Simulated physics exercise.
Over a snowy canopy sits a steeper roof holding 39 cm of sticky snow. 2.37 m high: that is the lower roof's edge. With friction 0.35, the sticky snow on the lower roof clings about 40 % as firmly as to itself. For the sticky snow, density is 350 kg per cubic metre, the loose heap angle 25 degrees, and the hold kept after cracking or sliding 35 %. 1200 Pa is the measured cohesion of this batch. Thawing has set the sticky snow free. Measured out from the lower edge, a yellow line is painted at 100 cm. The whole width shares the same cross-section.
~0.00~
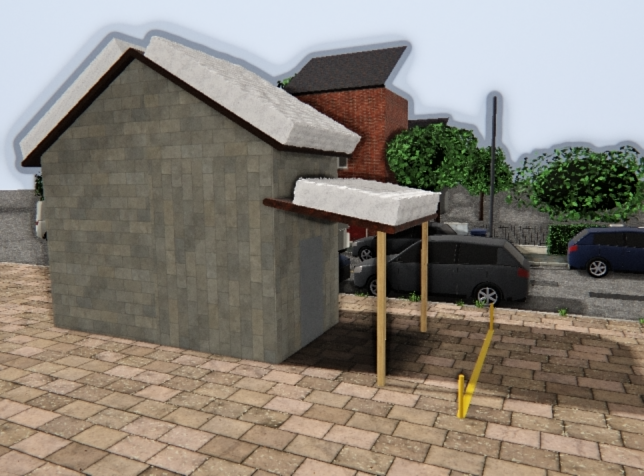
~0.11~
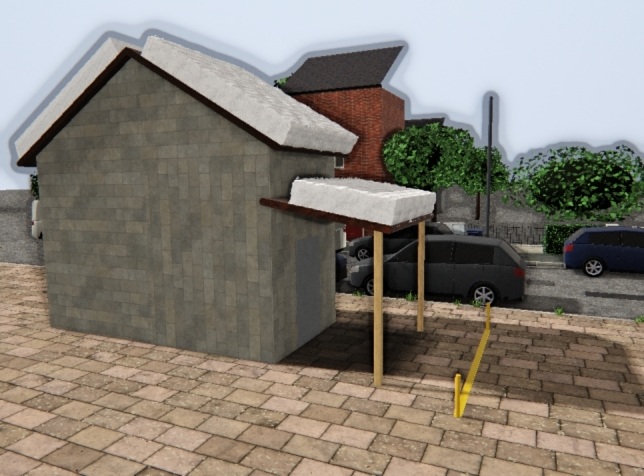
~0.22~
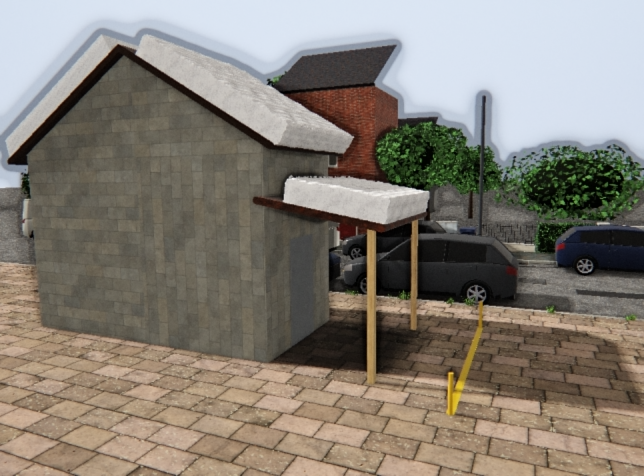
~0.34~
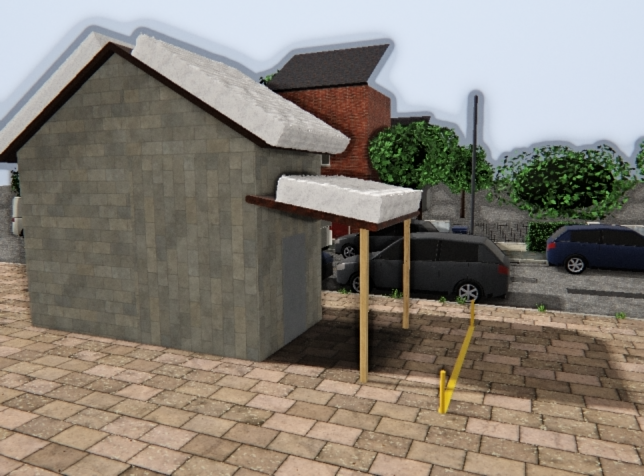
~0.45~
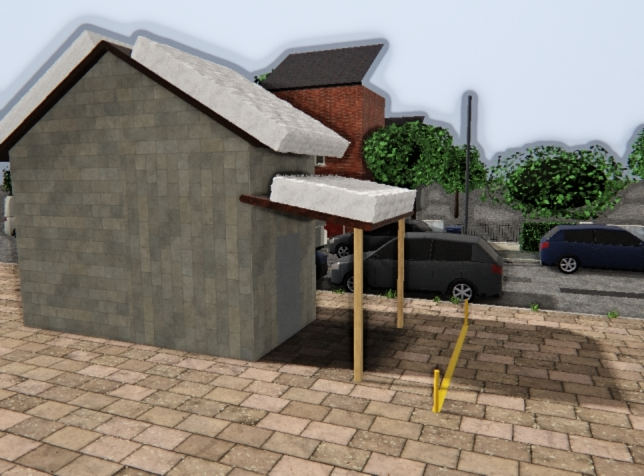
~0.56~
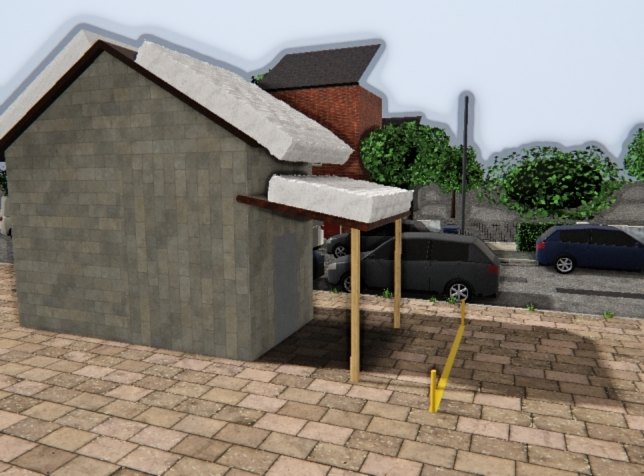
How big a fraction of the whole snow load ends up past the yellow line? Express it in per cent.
36 %.
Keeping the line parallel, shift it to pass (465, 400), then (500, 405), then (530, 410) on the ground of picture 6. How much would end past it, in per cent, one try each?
The three tries give 30 %, 14 % and 7 % in turn.
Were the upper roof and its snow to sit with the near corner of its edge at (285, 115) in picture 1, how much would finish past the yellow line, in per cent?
Share past the line: About 55 %.
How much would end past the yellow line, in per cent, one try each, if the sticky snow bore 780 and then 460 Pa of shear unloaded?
About 45 % first, about 55 % second.
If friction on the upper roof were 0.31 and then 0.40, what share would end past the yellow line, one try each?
Respectively near 20 % and near 6 %.
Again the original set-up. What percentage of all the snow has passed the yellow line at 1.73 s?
About 2 %.
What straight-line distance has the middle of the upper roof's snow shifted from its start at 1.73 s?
Straight-line shift: Around 3.2 m.
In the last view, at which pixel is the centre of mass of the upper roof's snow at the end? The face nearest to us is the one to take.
Estimated pixel: (427, 321).
By 1.10 s, none is below the lower edge and 0 % is past the line.
By 1.73 s, 11 % is below the lower edge and 2 % is past the line.
By 2.37 s, 51 % is below the lower edge and 28 % is past the line.
By 3.00 s, 59 % is below the lower edge and 36 % is past the line.
By 3.70 s, at the end, 59 % is below the lower edge and 36 % is past the line.
